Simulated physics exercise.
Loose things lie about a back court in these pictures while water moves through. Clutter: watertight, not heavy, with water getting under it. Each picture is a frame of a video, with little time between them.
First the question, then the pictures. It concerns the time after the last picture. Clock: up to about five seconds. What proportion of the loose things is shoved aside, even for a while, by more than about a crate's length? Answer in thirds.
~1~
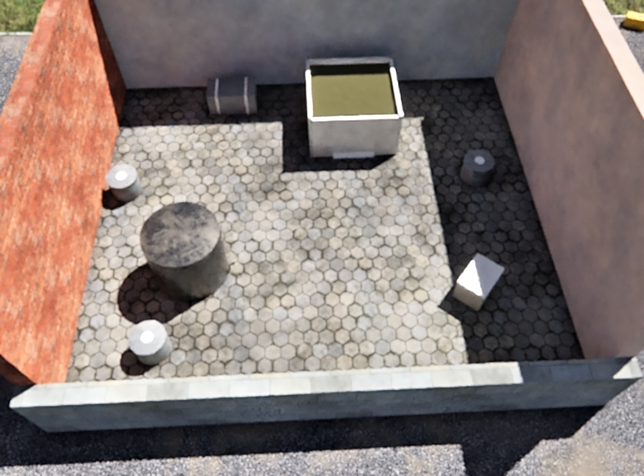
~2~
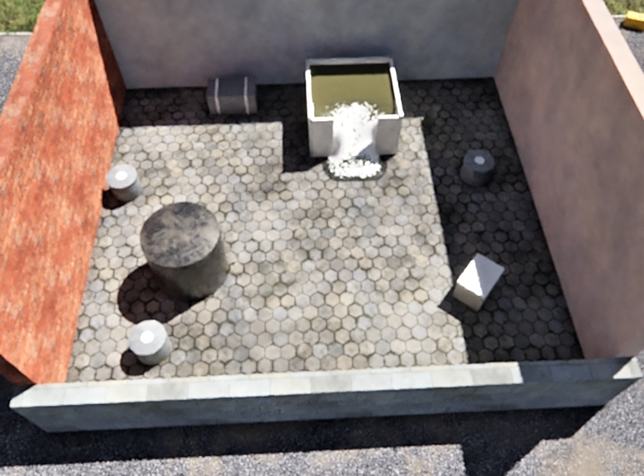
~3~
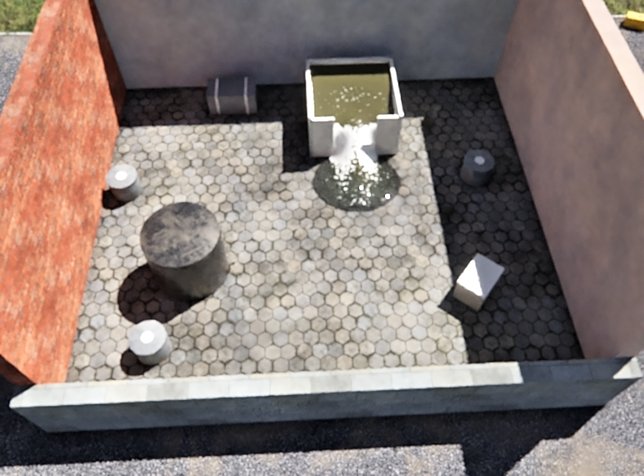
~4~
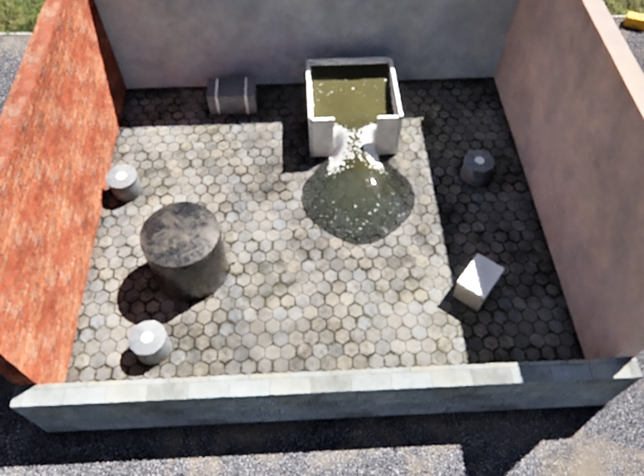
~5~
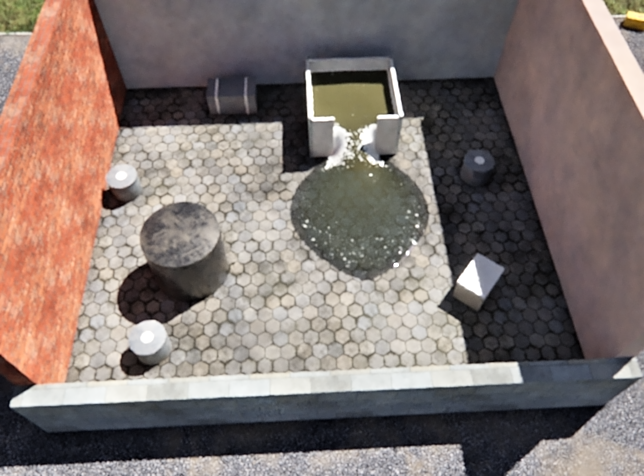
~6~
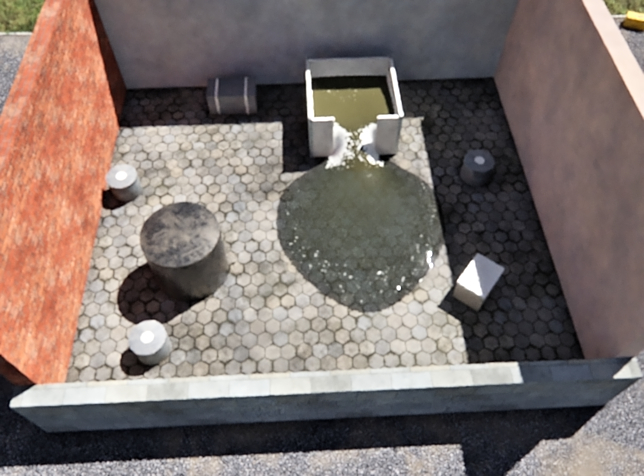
Less than a third.
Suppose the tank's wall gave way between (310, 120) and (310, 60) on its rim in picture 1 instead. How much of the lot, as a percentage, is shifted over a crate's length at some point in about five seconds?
I'd put it around 60 percent.
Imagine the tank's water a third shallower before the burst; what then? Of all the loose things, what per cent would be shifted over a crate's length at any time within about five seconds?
I'd say somewhere about 0 percent.
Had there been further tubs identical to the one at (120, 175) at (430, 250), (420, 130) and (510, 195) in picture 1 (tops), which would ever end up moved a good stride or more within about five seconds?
The answers, in order, are displaced a stride, remains nearby and remains nearby.
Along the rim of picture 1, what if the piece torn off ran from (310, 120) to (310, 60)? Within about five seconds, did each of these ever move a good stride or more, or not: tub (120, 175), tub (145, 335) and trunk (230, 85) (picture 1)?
First covers that distance, second covers that distance, third covers that distance.
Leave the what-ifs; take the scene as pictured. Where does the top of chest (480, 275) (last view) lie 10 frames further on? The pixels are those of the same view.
(514, 297).
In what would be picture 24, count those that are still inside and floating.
The count comes to 0.
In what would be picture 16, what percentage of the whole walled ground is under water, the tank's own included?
Around 50 percent.
A moment on, 0 of 5 are well off their spots; 0 afloat.
Next, 0 of 5 are well off their spots; 0 afloat.
Later, 1 of 5 are well off their spots; 0 afloat.
In the end, 0 of 5 are well off their spots, and 1 have been at some point; 0 afloat.
